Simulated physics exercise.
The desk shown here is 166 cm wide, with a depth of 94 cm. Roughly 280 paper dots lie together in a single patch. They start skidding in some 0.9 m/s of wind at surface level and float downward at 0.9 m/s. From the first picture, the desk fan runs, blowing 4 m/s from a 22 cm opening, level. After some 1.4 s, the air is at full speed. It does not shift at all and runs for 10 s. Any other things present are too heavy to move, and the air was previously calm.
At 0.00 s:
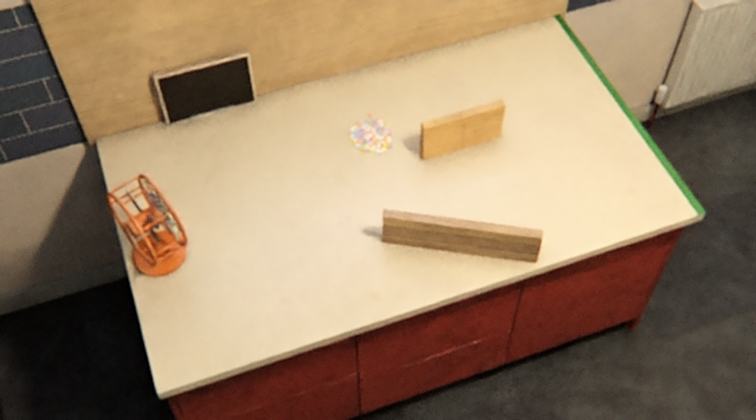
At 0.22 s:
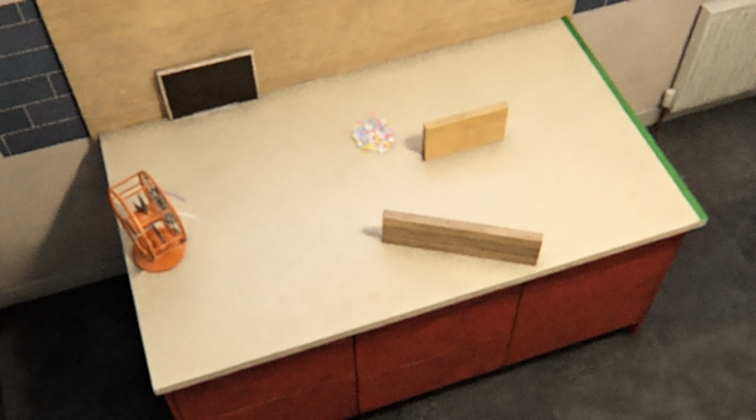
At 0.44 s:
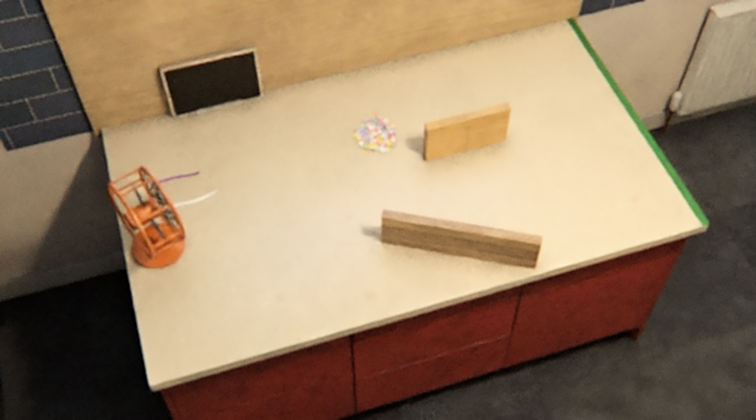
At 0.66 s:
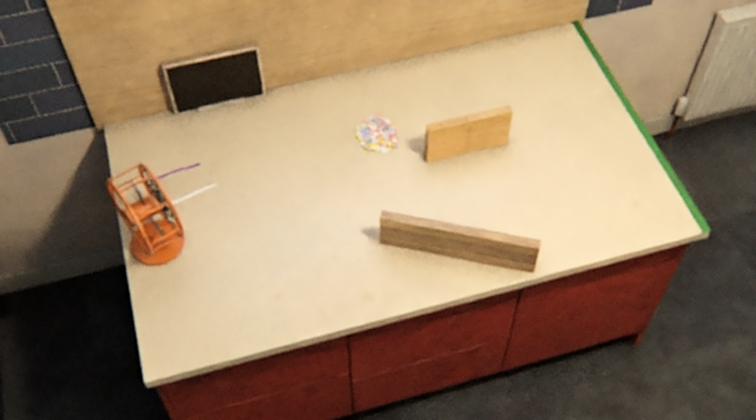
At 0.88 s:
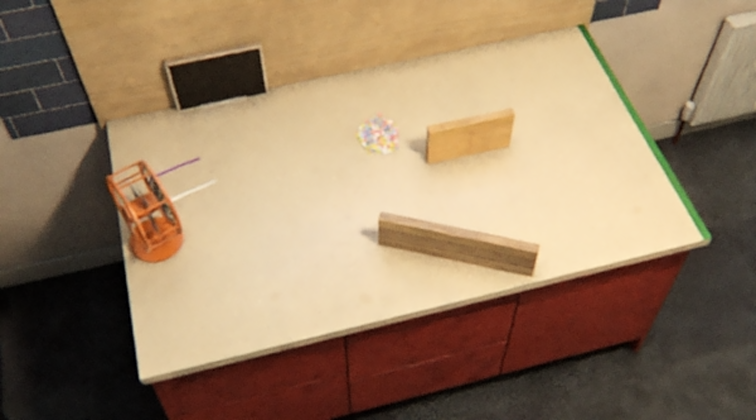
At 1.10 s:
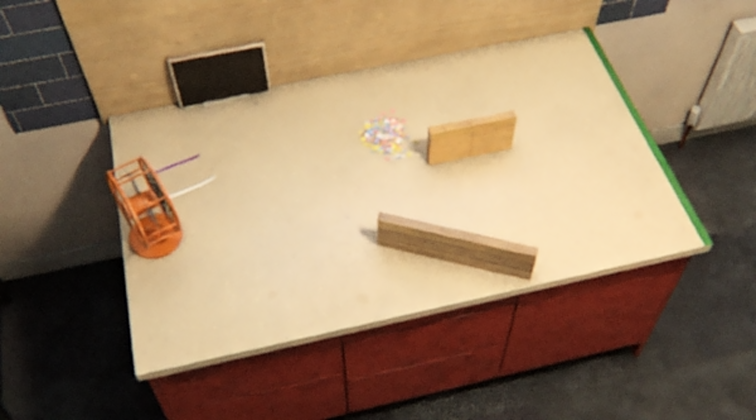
A pale-topped desk with red drawers stands against a wooden panel and blue-tiled wall, seen from above at an angle. An orange caged fan sits at the left, a small framed black panel at the back, a patch of pastel paper dots near the middle, and two upright wooden boards to the right. Purple and white streamers lift and stretch rightward from the fan, the camera drifts slightly, and some dots spread a little.
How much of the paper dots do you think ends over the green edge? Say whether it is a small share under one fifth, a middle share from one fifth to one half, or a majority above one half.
It is a majority, above one half.
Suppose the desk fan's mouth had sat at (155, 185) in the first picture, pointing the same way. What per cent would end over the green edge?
I'd put it at around 50 per cent.
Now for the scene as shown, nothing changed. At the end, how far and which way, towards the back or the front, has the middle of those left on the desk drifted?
Forward, some 20 cm.
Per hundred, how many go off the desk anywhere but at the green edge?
Roughly 0 per cent.
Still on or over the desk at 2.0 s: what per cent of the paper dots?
Estimate: Around 40 percent.
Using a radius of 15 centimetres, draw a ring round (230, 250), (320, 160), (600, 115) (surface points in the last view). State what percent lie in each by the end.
In order: About 0 %, then 0 %, then 15 %.
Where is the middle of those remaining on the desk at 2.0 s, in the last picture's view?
I'd point to somewhere around (603, 135).
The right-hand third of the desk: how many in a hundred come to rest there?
About 20 percent.
After 2.0 s, 96 % are on the move or not yet settled, 62 % are over the green edge; the middle of those still in play is near (624, 131).
After 3.2 s, 19 % are on the move or not yet settled, 72 % are over the green edge; the middle of those still in play is near (605, 138).
After 5.5 s, 14 % are on the move or not yet settled, 75 % are over the green edge; the middle of those still in play is near (601, 143).
After 10.0 s, at the end, 78 % are over the green edge; the middle of those still in play is near (604, 143).
